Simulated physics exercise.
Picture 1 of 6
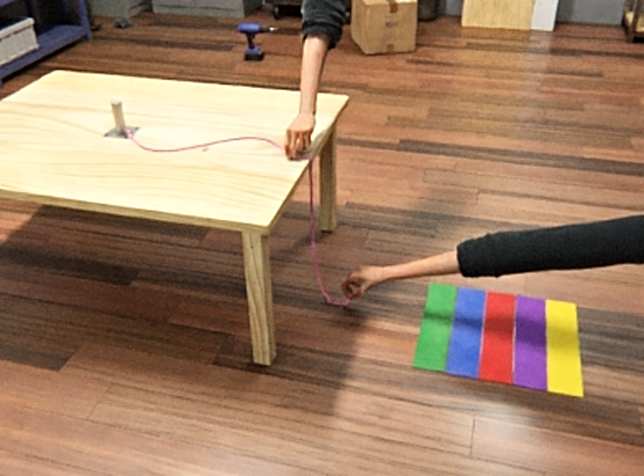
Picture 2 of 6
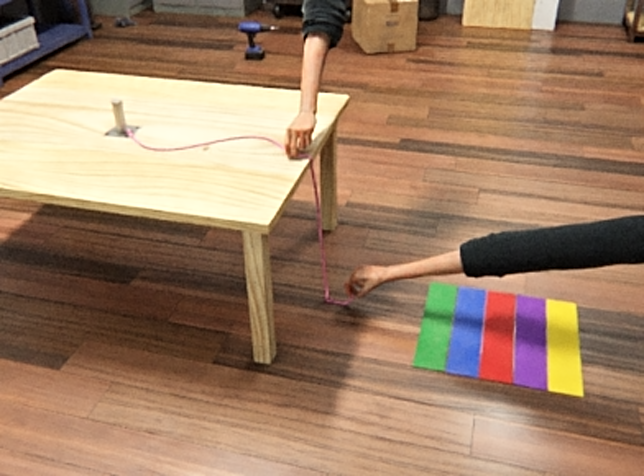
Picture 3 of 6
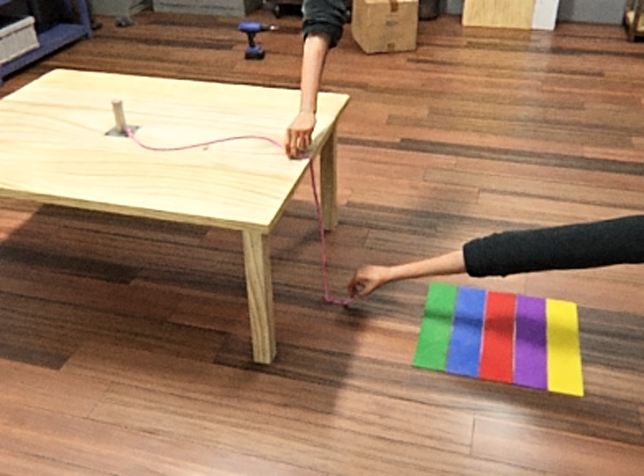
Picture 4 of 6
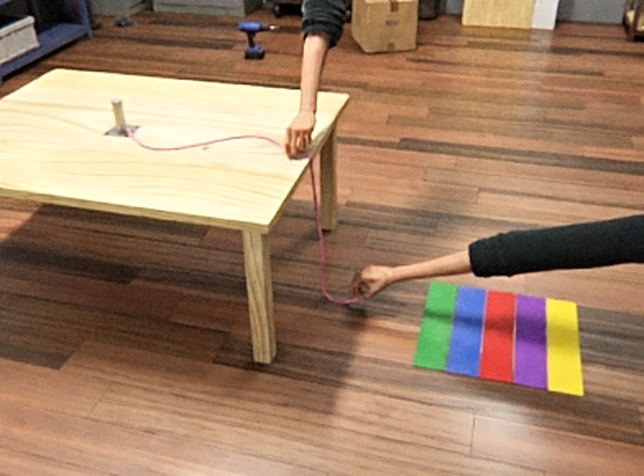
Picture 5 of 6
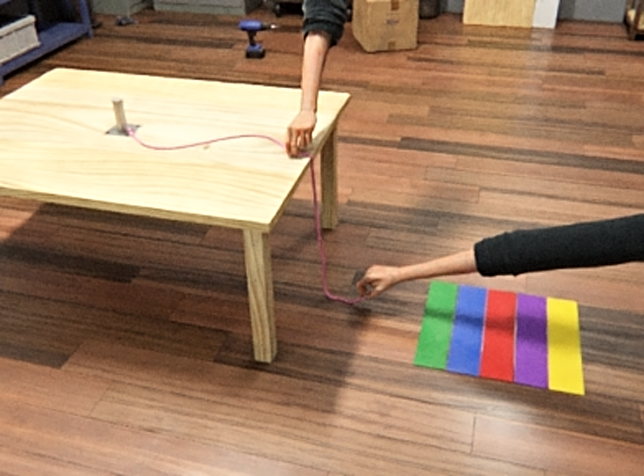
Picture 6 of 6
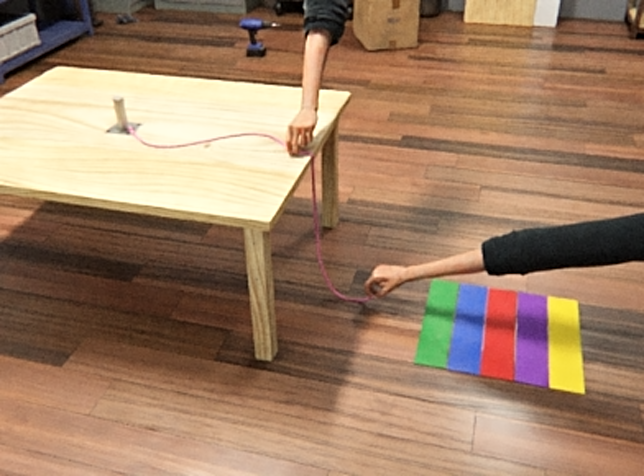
On a wooden floor beside a light wooden table, one hand pins a slack pink cord at the table's edge while another hand holds its hanging end near a strip of five colours and moves it slightly to the right.
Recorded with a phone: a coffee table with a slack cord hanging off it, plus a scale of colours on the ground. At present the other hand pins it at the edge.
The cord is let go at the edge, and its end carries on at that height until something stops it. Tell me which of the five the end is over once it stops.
It is over the red strip.
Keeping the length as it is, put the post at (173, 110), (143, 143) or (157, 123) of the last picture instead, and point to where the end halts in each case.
In order, it comes out close to (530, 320), (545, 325) and (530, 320).
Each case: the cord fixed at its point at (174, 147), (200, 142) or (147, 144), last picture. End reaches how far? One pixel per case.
For the three tries you'd see (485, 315), (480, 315) and (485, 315).
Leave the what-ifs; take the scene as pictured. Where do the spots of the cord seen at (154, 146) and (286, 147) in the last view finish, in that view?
Around (178, 135); the other one around (317, 158).
A little later, end near (437, 306); over green.
Next, end near (477, 312); over blue.
When it is tight, end near (502, 316); over red. The end stops over the red strip.
